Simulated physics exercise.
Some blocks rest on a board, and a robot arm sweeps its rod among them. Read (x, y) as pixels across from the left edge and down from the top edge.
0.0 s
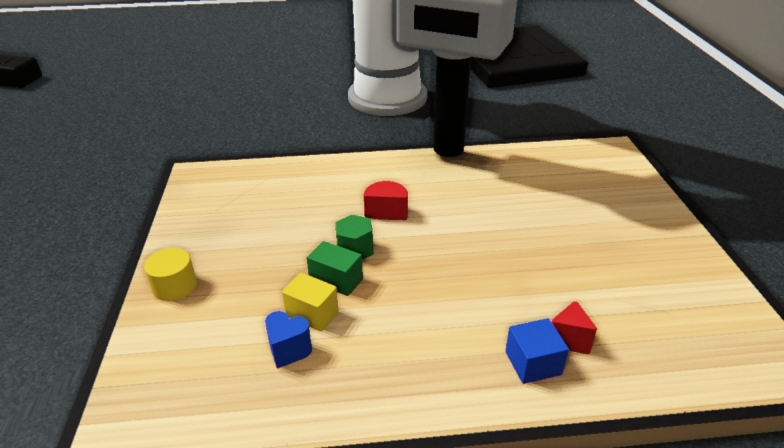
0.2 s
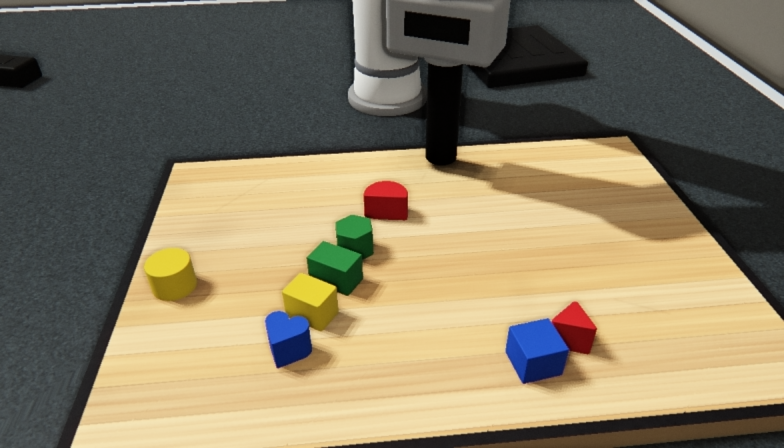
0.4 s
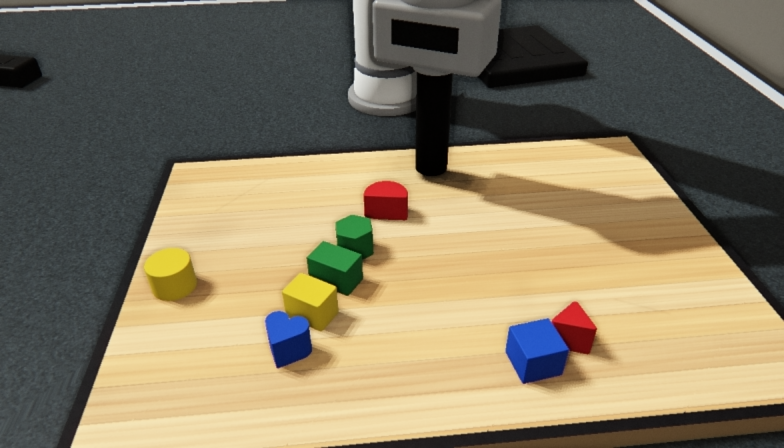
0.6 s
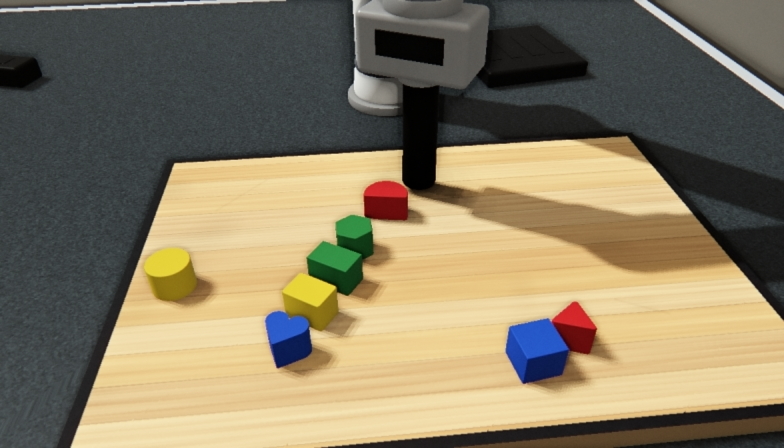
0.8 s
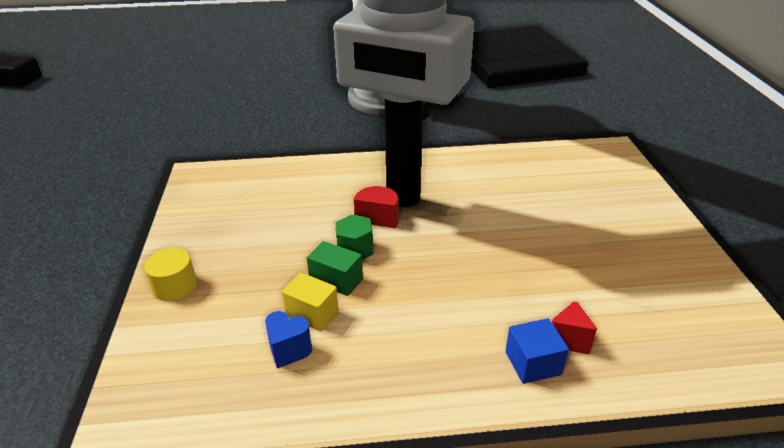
A robot arm moved its black rod down and to the left across a wooden board of colored blocks, then nudged the red half-round block slightly left toward the green six-sided one.
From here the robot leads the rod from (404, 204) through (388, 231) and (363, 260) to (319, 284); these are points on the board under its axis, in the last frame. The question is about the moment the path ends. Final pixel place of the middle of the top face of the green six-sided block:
It sits at (245, 249).
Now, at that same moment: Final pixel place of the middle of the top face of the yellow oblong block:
Top centre: (293, 308).
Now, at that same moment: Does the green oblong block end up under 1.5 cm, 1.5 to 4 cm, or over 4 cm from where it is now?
The displacement of the green oblong block is above 4 cm.
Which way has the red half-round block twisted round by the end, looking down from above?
Direction: Clockwise.
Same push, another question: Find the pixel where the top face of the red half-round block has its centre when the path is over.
That would be at about pixel (280, 252).
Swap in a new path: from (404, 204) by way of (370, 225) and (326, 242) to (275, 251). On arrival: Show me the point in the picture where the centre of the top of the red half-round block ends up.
I expect it at (259, 254).
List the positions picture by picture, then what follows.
The first frame shows tip of the rod (449, 149), middles of tops, yellow oblong block (309, 289), green oblong block (334, 255), green six-sided block (354, 226), red half-round block (386, 189).
The second frame shows rod (441, 157), nothing pushed.
The third frame shows rod (431, 168), nothing pushed.
The fourth frame shows rod (419, 181), nothing pushed.
The fifth frame shows rod (404, 197), yellow oblong block (309, 289), green oblong block (334, 255), green six-sided block (354, 226), red half-round block (378, 195).
On the path given first. One third of the way, rod (387, 226); green oblong block (328, 261), turned 20° anticlockwise; green six-sided block (336, 237), turned 25° clockwise; red half-round block (353, 218), turned 35° clockwise.
Two thirds of the way, rod (362, 253); yellow oblong block (306, 295), turned 30° anticlockwise; green oblong block (309, 273), turned 30° anticlockwise; green six-sided block (290, 249), turned 60° clockwise; red half-round block (323, 237), turned 65° clockwise.
At the end, rod (319, 276); yellow oblong block (293, 308), turned 25° anticlockwise; green oblong block (289, 284), turned 25° anticlockwise; green six-sided block (245, 249), turned 95° clockwise; red half-round block (280, 252), turned 100° clockwise.
